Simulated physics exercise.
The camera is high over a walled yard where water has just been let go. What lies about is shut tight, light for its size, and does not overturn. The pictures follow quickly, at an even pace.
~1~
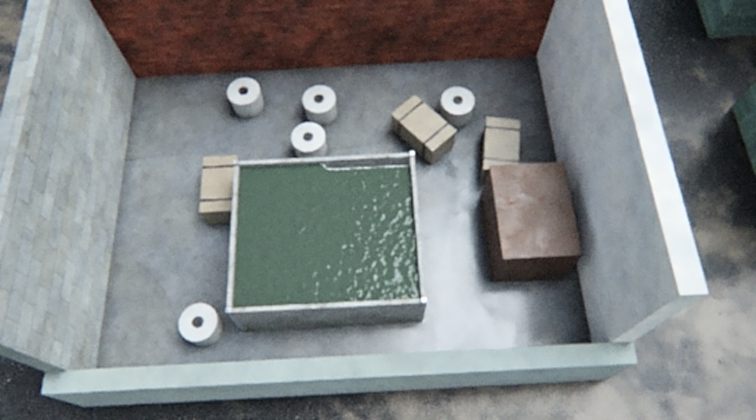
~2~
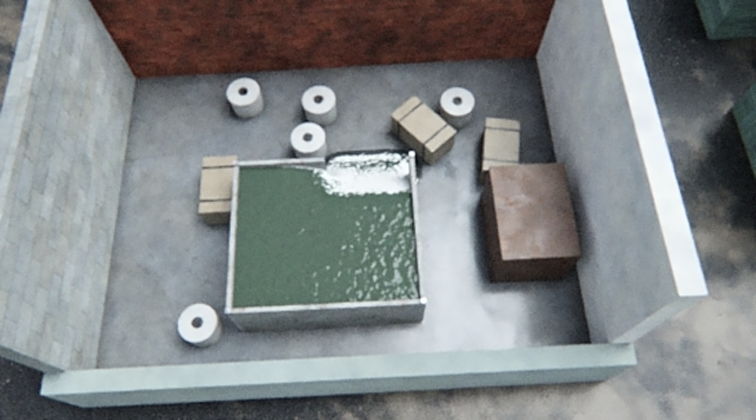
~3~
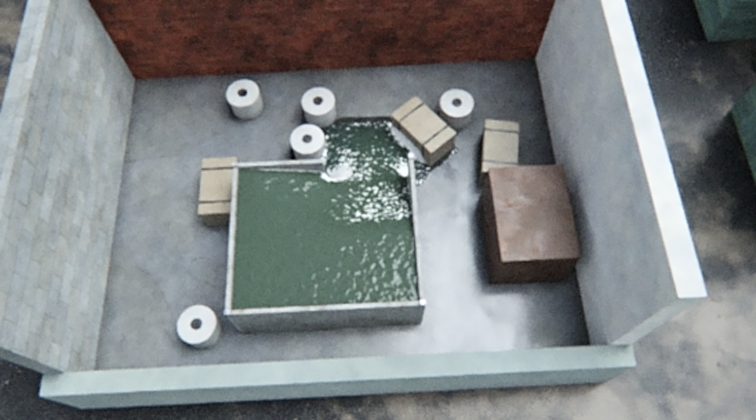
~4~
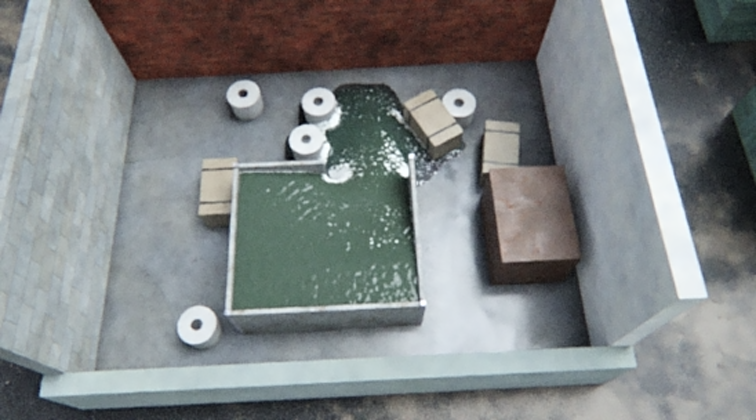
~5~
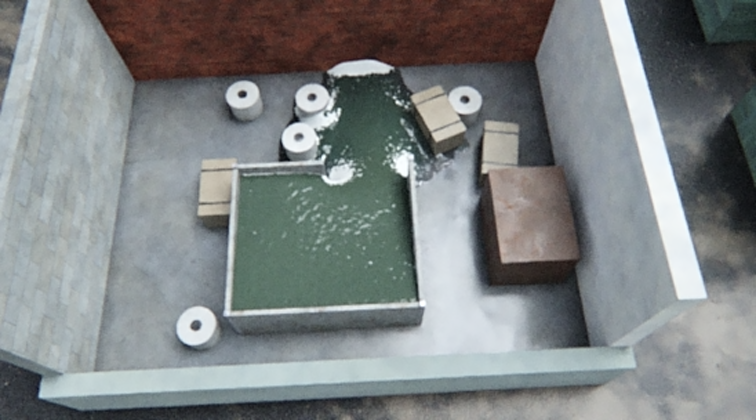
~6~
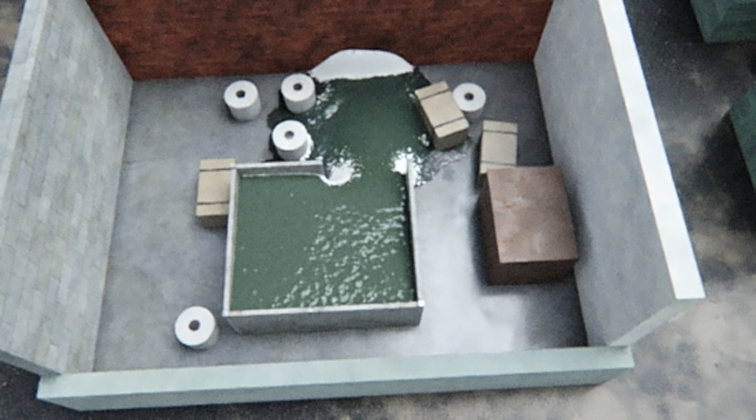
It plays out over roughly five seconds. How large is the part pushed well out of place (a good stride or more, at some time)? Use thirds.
Share: One to two thirds.
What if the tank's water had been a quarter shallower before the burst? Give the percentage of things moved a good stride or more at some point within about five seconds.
Some 60 per cent.
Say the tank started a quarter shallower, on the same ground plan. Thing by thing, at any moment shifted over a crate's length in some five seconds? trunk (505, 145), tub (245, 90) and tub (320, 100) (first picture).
In that order: Shifted that much, shifted that much, moved that far.
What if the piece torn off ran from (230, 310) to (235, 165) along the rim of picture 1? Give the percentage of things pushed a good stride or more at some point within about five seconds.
I make it 90 per cent.
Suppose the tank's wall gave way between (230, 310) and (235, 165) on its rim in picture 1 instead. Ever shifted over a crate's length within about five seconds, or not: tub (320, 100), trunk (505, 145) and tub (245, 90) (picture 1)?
In that order: That far or more, less than that, moved that far.
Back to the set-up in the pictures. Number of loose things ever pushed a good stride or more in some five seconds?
The number is 5.
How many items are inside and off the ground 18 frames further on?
That makes 4.
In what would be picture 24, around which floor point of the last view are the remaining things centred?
Close to (313, 201).
A moment on, 3 of 8 are well off their spots; 1 afloat.
Next, 4 of 8 are well off their spots; 3 afloat.
Later, 5 of 8 are well off their spots; 4 afloat.
In the end, 5 of 8 are well off their spots, and 5 have been at some point; 6 afloat.
